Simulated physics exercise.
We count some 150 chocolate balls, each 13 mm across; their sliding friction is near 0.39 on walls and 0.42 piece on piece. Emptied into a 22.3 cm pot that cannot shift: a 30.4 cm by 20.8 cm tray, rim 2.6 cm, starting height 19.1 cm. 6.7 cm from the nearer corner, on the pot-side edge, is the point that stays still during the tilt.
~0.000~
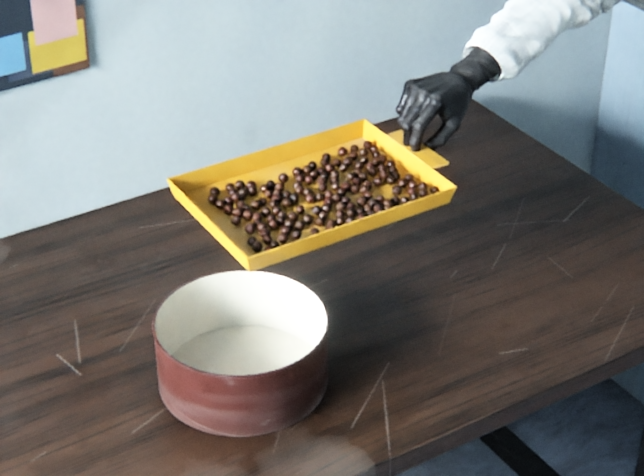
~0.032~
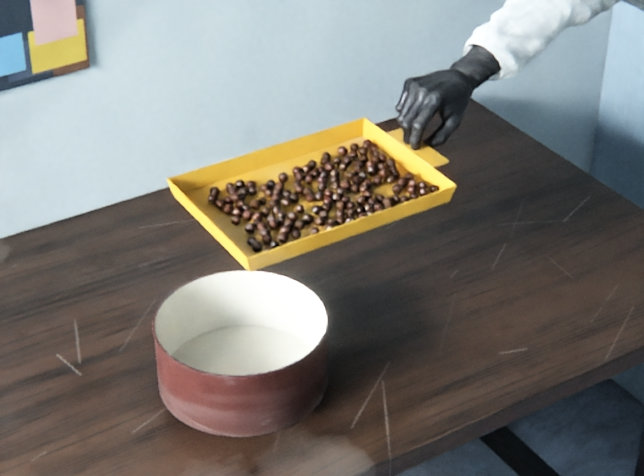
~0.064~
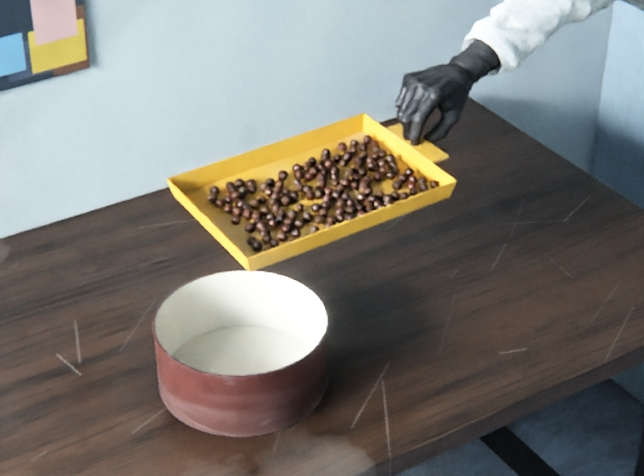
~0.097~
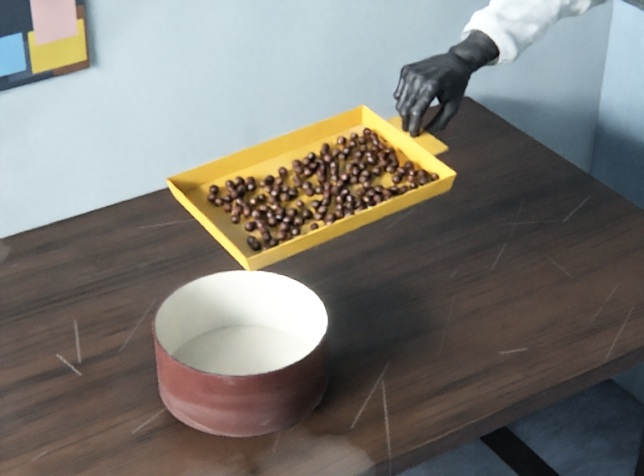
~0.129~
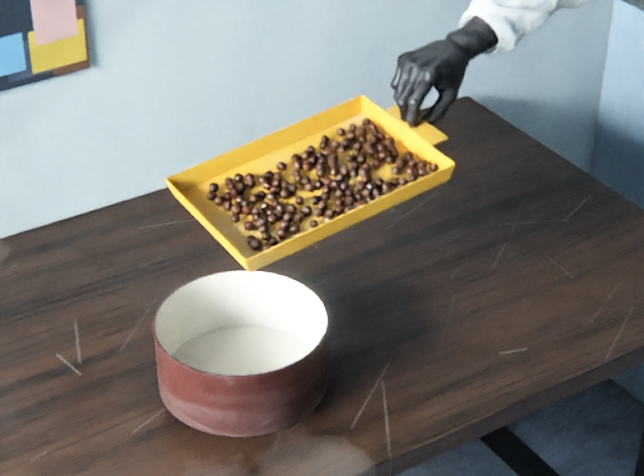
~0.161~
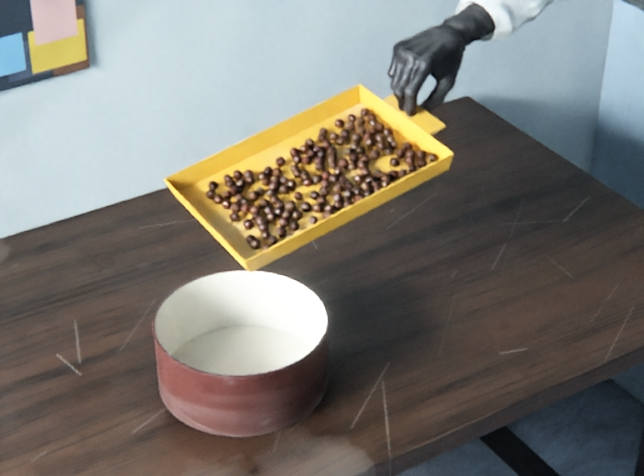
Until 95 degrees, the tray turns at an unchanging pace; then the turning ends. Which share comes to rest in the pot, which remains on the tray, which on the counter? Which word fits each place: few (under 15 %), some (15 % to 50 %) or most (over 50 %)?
Pot gets most; tray gets few; counter gets some.
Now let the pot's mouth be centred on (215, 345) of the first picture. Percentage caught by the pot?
Close to 65 in a hundred.
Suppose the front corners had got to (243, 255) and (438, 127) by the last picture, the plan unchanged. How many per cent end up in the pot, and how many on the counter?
Pot: 25, counter: 75.
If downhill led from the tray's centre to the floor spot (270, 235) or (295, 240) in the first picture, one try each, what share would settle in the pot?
That would be close to 95 per cent and then close to 95 per cent.
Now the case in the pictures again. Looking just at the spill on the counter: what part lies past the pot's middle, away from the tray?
That comes to roughly 100 percent.
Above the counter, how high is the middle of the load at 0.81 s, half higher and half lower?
Roughly 22 centimetres, give or take.
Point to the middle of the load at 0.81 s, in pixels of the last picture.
The middle of the load should be at about (207, 229) by then.
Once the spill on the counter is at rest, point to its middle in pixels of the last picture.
Middle of the spill at rest: Roughly (99, 357).
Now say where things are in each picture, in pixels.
Tray tilt 0 degrees, front corners at (250, 254) and (450, 186); middle of the pieces at (320, 197); pot at (241, 320), in the first picture.
Tray tilt 0 degrees, front corners at (249, 254) and (450, 184); middle of the pieces at (320, 196), in the second picture.
Tray tilt 2 degrees, front corners at (249, 255) and (450, 180); middle of the pieces at (319, 194), in the third picture.
Tray tilt 4 degrees, front corners at (248, 255) and (449, 173), lowest corner left front; middle of the pieces at (319, 190), in the fourth picture.
Tray tilt 7 degrees, front corners at (247, 256) and (448, 163), lowest corner left front; middle of the pieces at (318, 185), in the fifth picture.
Tray tilt 11 degrees, front corners at (246, 257) and (447, 153), lowest corner left front; middle of the pieces at (317, 179); pot at (241, 320). Its pace works out near 105 degrees a second, in the sixth picture.
After 0.55 s, tilt 51 degrees; the tray holds 100 %, the pot 0 %.
After 0.81 s, tilt 79 degrees; the tray holds 75 %, the pot 5 %.
After 1.17 s, tilt 95 degrees; the tray holds 5 %, the pot 50 %.
In the end, at 2.2 s, pot 65 %, tray 0 %, counter 35 %.
